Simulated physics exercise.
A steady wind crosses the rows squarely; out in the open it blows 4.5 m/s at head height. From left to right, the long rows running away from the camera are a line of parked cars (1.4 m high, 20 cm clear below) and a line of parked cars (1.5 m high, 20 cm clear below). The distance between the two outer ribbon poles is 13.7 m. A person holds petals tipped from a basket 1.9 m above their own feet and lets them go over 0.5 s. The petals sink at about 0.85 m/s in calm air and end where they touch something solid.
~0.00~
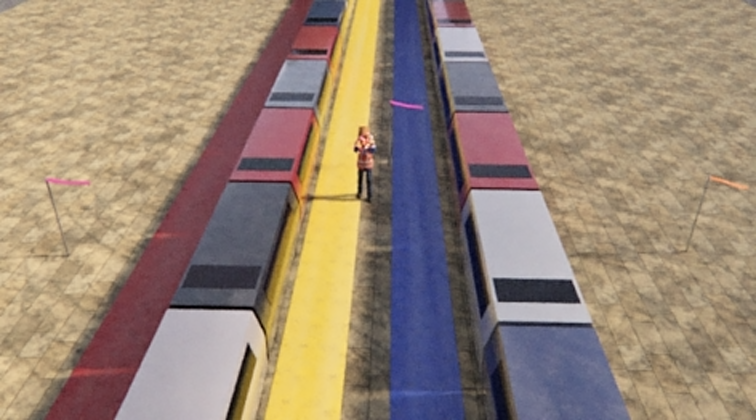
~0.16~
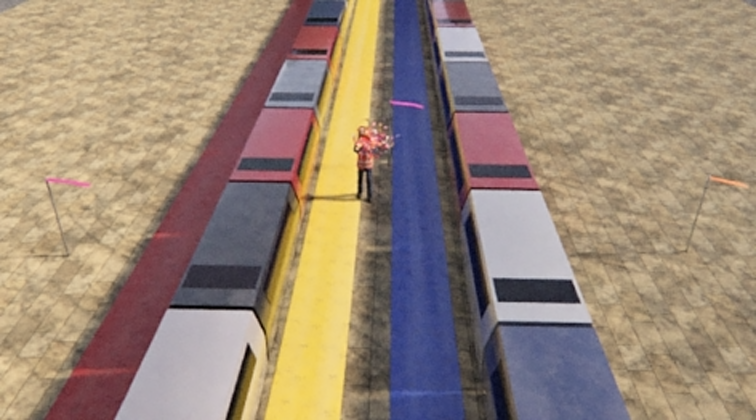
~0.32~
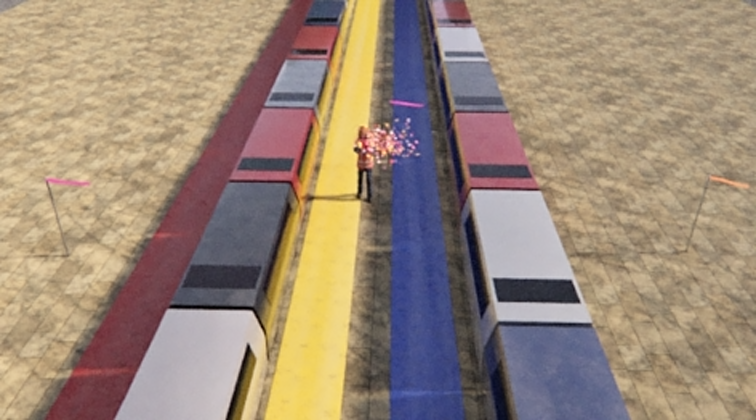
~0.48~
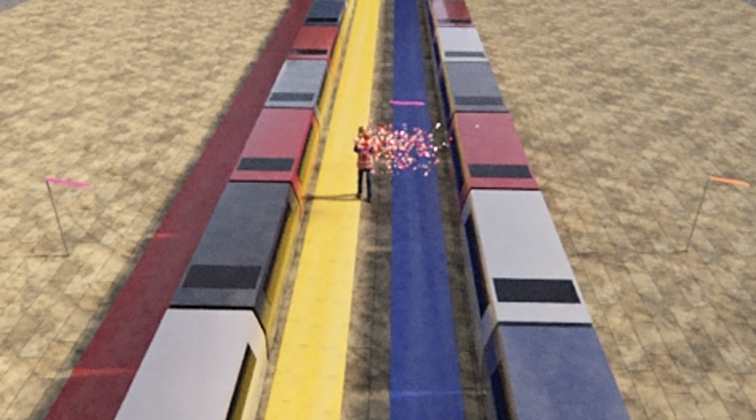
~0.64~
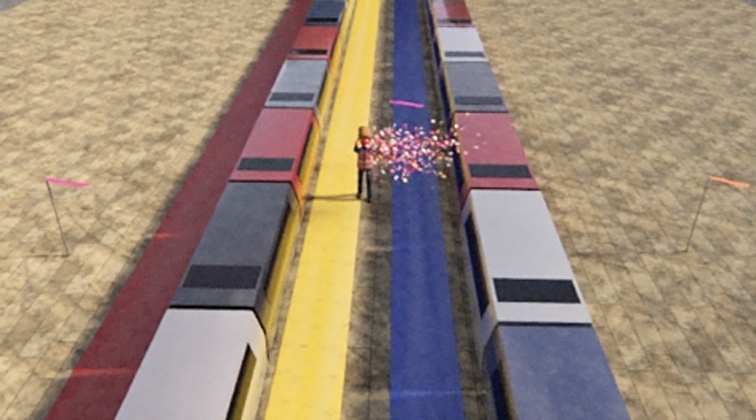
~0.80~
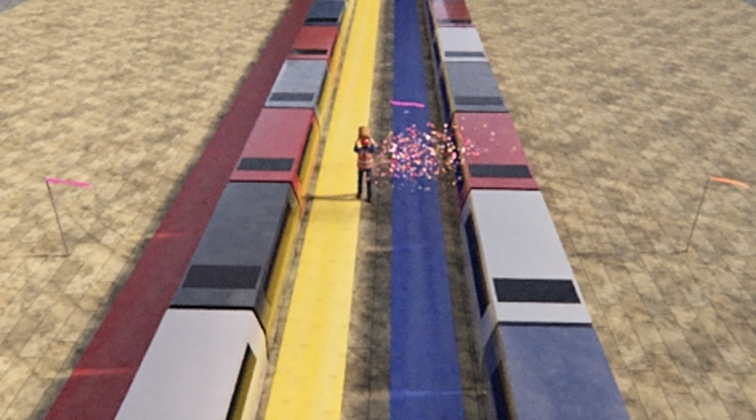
Pink petals bursting from a standing person's raised hands, spreading rightward over a blue strip between two rows of parked cars.
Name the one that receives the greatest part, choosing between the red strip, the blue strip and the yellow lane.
The greatest part goes to the blue one.
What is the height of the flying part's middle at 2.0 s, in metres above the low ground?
The middle is at about 0.8 m above the low ground.
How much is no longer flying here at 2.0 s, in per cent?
60 per cent.
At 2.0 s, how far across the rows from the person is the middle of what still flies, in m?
About 1.5 m.
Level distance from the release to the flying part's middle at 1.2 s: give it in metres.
Reading: Near 2.0 m.
After 1.2 s, 18 % is no longer flying here, and 0 % lies on the red strip, 1 % on the blue strip and 0 % on the yellow lane; the middle of what still flies is 1.2 m above the low ground, near (439, 169).
After 2.0 s, 59 % is no longer flying here, and 0 % lies on the red strip, 13 % on the blue strip and 0 % on the yellow lane; the middle of what still flies is 0.8 m above the low ground, near (436, 185).
After 3.5 s, 85 % is no longer flying here, and 0 % lies on the red strip, 27 % on the blue strip and 0 % on the yellow lane; the middle of what still flies is 0.4 m above the low ground, near (581, 198).
After 8.0 s, 100 % is no longer flying here, and 0 % lies on the red strip, 29 % on the blue strip and 0 % on the yellow lane.
After 45.0 s, 100 % is no longer flying here, and 0 % lies on the red strip, 29 % on the blue strip and 0 % on the yellow lane.
